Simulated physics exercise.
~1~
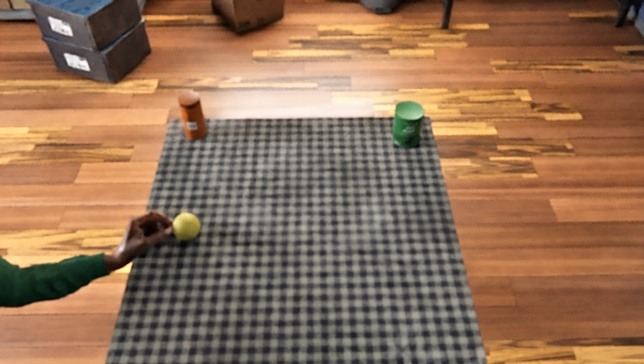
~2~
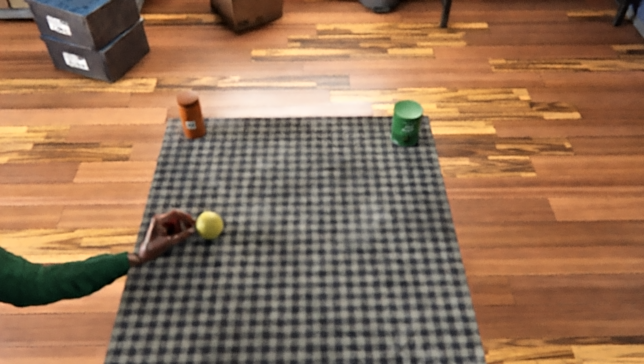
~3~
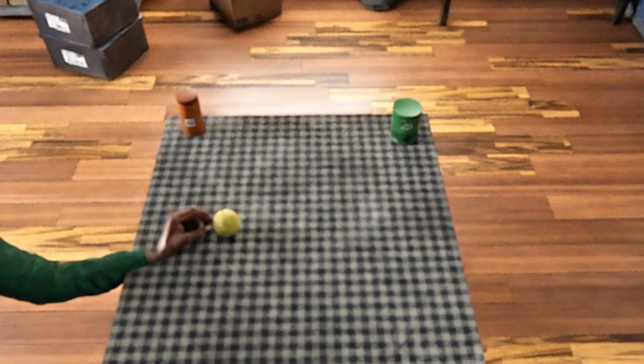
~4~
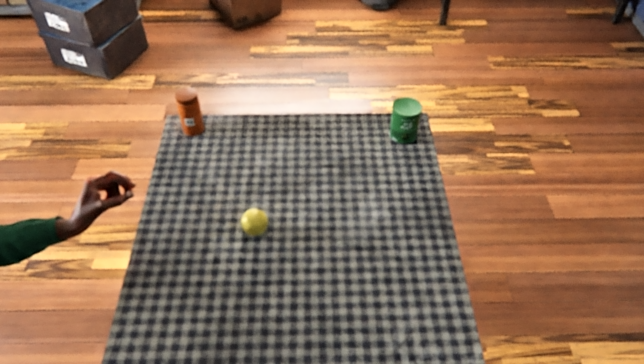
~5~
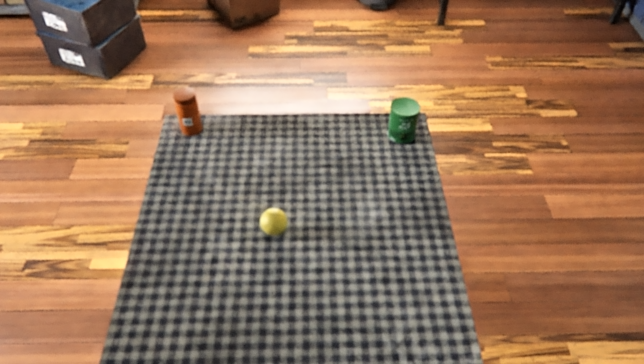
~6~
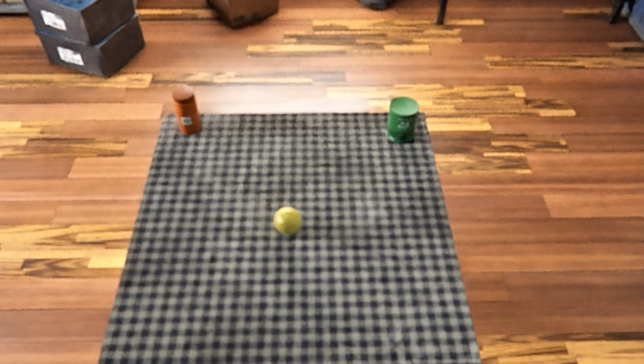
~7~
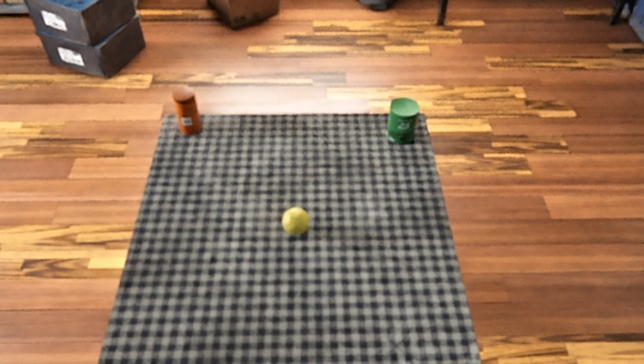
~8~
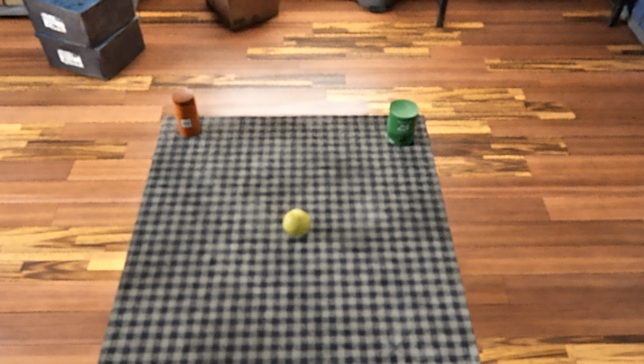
On a checked cloth, a hand pushing a yellow lemon rightward, then letting go as it rolls slowly to rest near the middle.
